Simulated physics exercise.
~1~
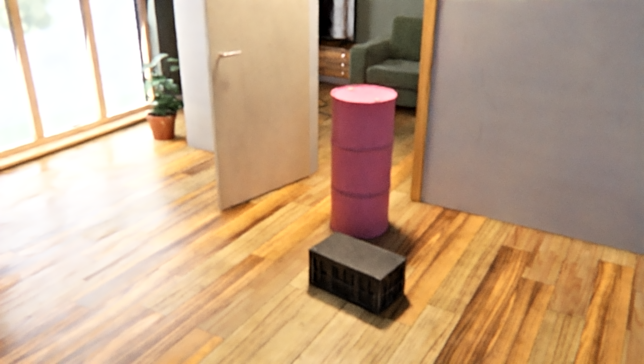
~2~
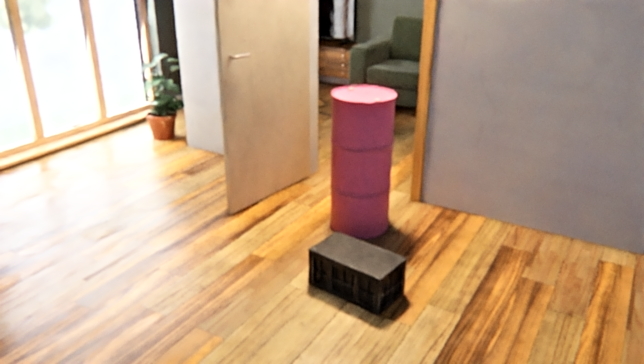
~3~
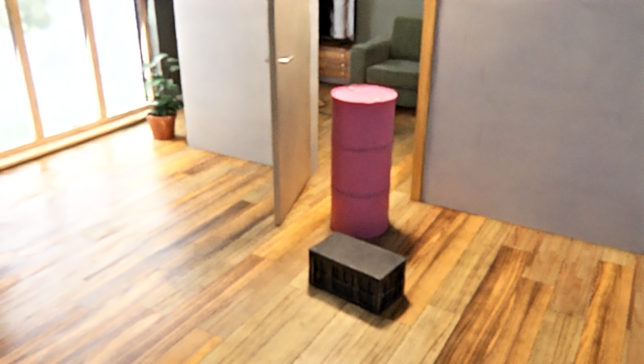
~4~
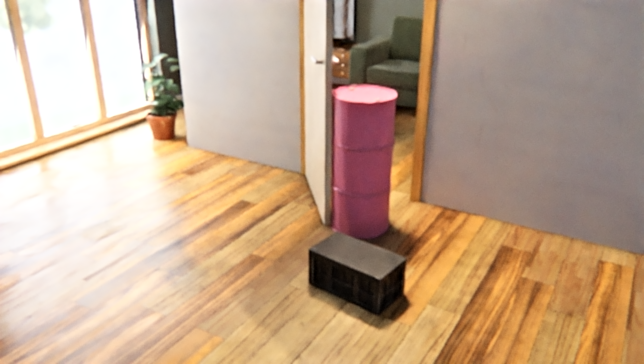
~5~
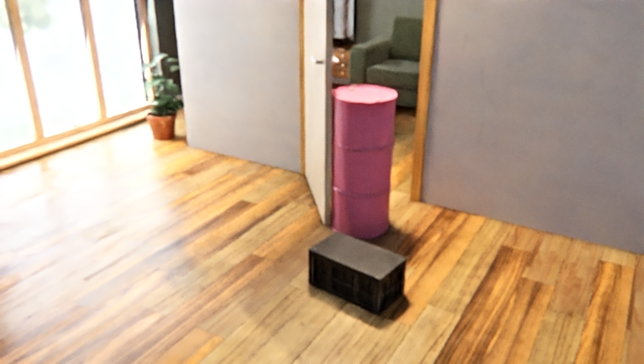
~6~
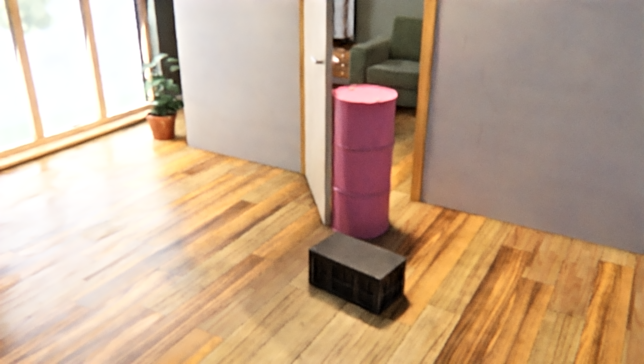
A pale wooden door swings on its hinges in a bright room with a wood-plank floor, seen from a fixed, slightly raised viewpoint. A tall pink drum stands near the centre by the doorway, with a low black crate in front of it, a potted plant by the windows at left, and a green armchair visible beyond the opening. The door starts wide open at left, then sweeps rightward towards the drum, turning edge-on as it goes. It comes to rest beside the drum, still partly open, while the drum and crate remain unmoved.
